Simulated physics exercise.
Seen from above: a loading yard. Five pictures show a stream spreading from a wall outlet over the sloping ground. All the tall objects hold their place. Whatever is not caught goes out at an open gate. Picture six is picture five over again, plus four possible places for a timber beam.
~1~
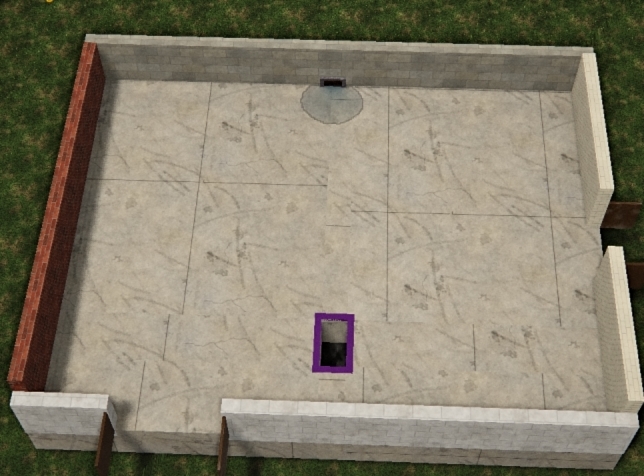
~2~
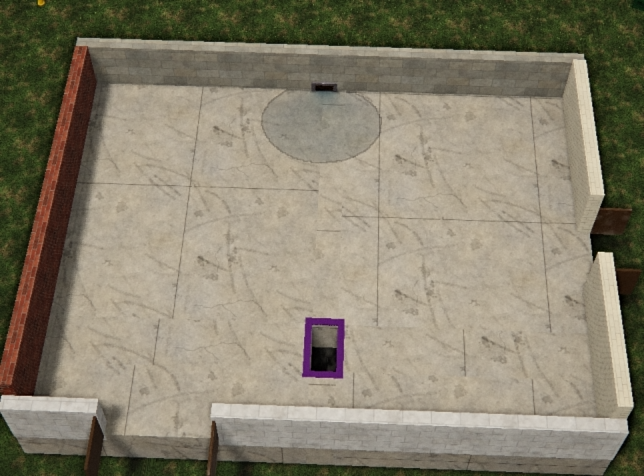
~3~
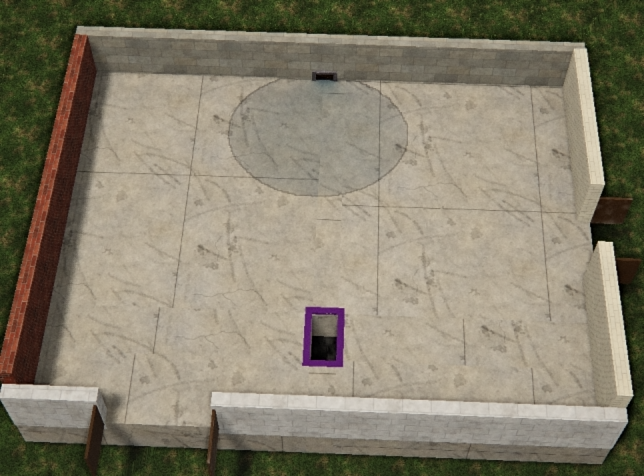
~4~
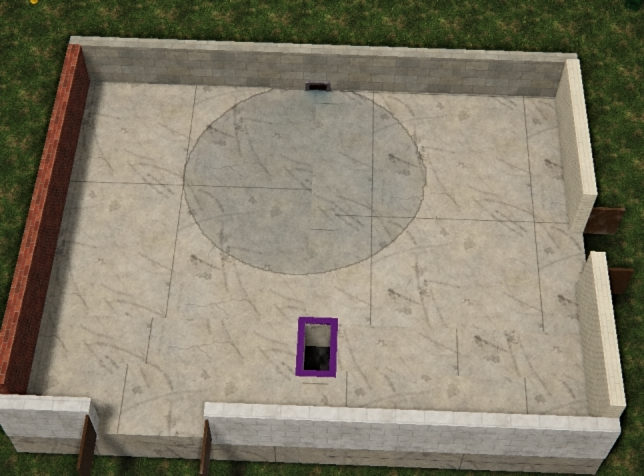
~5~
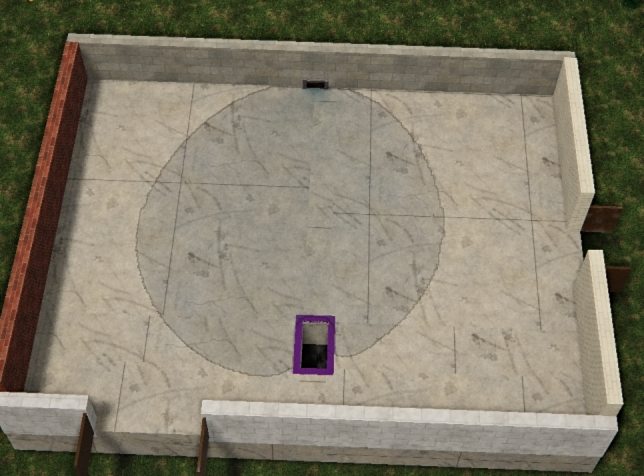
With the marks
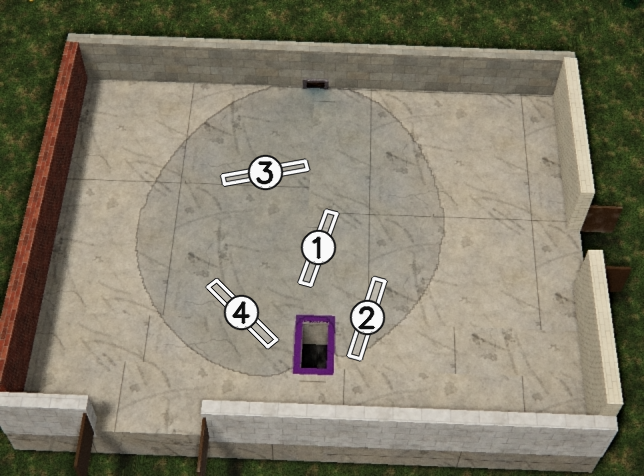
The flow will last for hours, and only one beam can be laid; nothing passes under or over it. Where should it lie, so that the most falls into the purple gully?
Go for 4.
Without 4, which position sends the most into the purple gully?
Position 2.
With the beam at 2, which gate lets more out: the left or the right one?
The left gate.
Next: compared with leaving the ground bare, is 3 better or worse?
It is worse.
On the marked copy, 1 from (305, 283) to (331, 212); 2 from (354, 357) to (379, 279); 3 from (223, 180) to (306, 165); 4 from (212, 283) to (272, 343).
Choosing 1, about 23 % of the stream runs into the purple gully, about 67 % out by the gates.
Choosing 2, about 29 % of the stream runs into the purple gully, about 60 % out by the gates.
Choosing 3, about 18 % of the stream runs into the purple gully, about 71 % out by the gates.
Choosing 4, about 45 % of the stream runs into the purple gully, about 45 % out by the gates.
